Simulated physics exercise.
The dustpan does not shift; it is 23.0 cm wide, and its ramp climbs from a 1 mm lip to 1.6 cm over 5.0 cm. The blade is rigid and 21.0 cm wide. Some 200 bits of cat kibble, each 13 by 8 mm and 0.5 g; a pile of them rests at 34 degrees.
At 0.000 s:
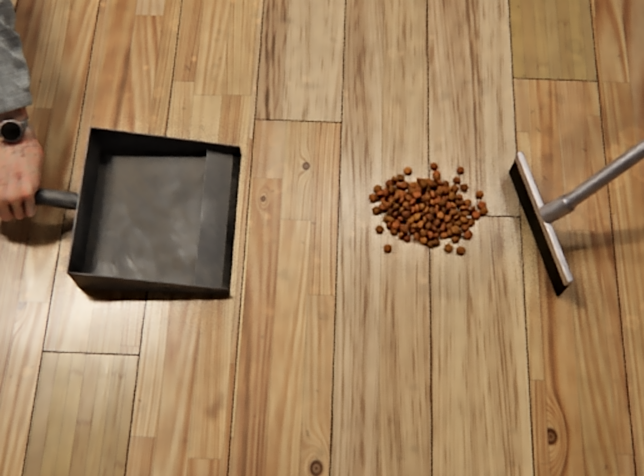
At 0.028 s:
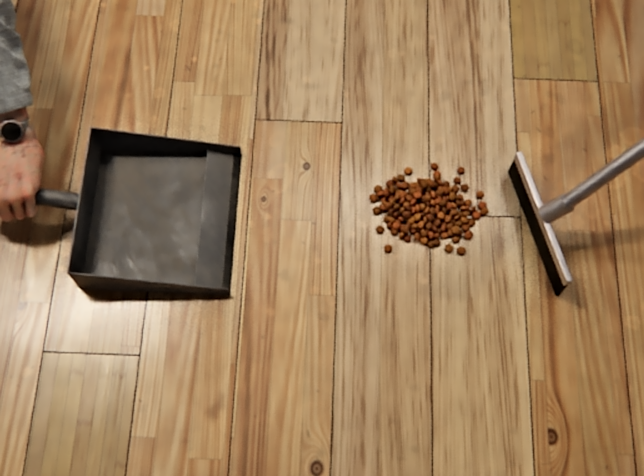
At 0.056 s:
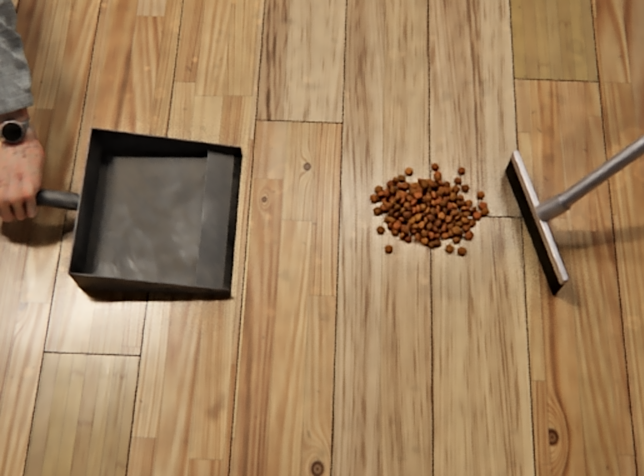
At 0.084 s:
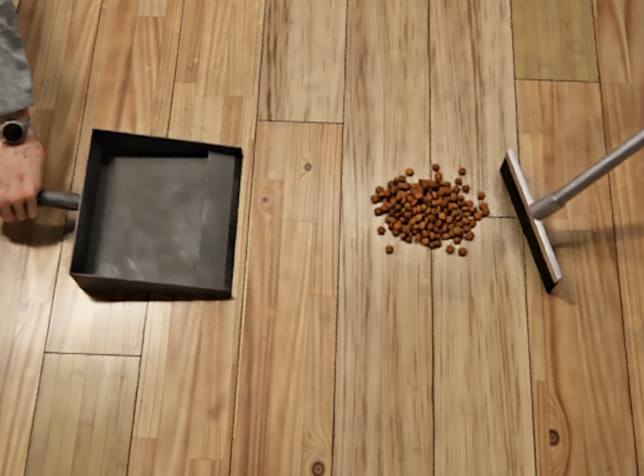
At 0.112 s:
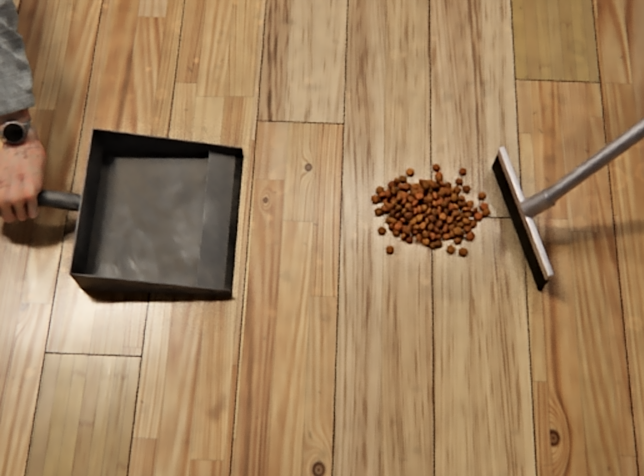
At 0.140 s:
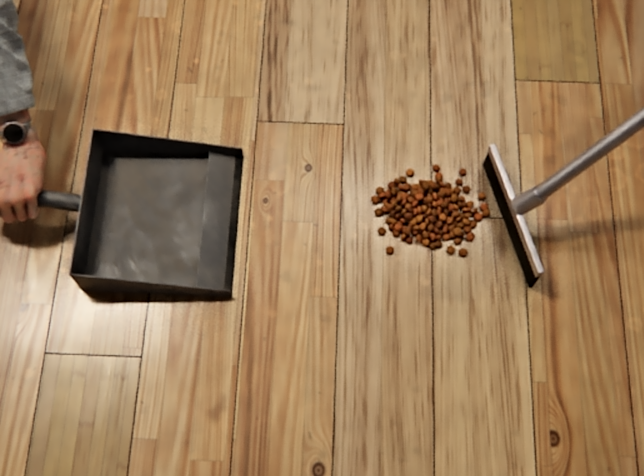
The video shows a hand holding a black dustpan still on a wooden floor, left of a small pile of brown kibble, while a long-handled blade on the right moves a short way left toward the pile, which stays undisturbed.
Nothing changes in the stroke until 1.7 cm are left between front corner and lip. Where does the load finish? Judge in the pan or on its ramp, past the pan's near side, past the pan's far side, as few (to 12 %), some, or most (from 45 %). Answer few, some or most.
Pan few, near side few, far side some.
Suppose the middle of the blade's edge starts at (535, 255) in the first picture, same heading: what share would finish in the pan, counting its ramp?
About 5 per cent.
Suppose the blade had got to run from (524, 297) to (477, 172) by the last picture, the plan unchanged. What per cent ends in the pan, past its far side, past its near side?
Pan 15, far 0, near 20.
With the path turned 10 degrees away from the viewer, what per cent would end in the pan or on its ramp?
Then about 0 per cent.
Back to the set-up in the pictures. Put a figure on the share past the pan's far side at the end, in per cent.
Some 20 per cent.
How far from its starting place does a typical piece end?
Roughly 22 cm.
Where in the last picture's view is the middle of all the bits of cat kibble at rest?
At about (274, 202).
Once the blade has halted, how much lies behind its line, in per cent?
Some 35 per cent.
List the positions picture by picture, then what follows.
Blade from (568, 282) to (519, 158), moved 0.0 cm, 0 of the pieces shifted so far; middle of the pieces at (430, 207); pan at (150, 219), in the first picture.
Blade from (567, 282) to (518, 158), moved 0.2 cm, 0 of the pieces shifted so far; middle of the pieces at (431, 207), in the second picture.
Blade from (563, 281) to (515, 157), moved 0.8 cm, 0 of the pieces shifted so far; middle of the pieces at (431, 208), in the third picture.
Blade from (557, 279) to (509, 155), moved 1.8 cm, 0 of the pieces shifted so far; middle of the pieces at (432, 208), in the fourth picture.
Blade from (548, 276) to (501, 153), moved 3.1 cm, 0 of the pieces shifted so far; middle of the pieces at (432, 208), in the fifth picture.
Blade from (539, 273) to (492, 150), moved 4.6 cm, 0 of the pieces shifted so far; middle of the pieces at (432, 209); pan at (152, 220). The blade's pace is about 0.51 m/s, heading 18 degrees away from the viewer's side, in the sixth picture.
Then, at 0.50 s, middle of the blade 23 cm from the lip; 0 % over the lip, far side 5 %, near side 0 %.
Then, at 0.74 s, middle of the blade 12 cm from the lip; 0 % over the lip, far side 10 %, near side 0 %.
After 1.09 s, middle of the blade 5 cm from the lip; 0 % over the lip, far side 20 %, near side 0 %.
At rest (1.4 s), pan 0 %, near side 0 %, far side 20 %, in front of the lip or behind the blade 80 %.
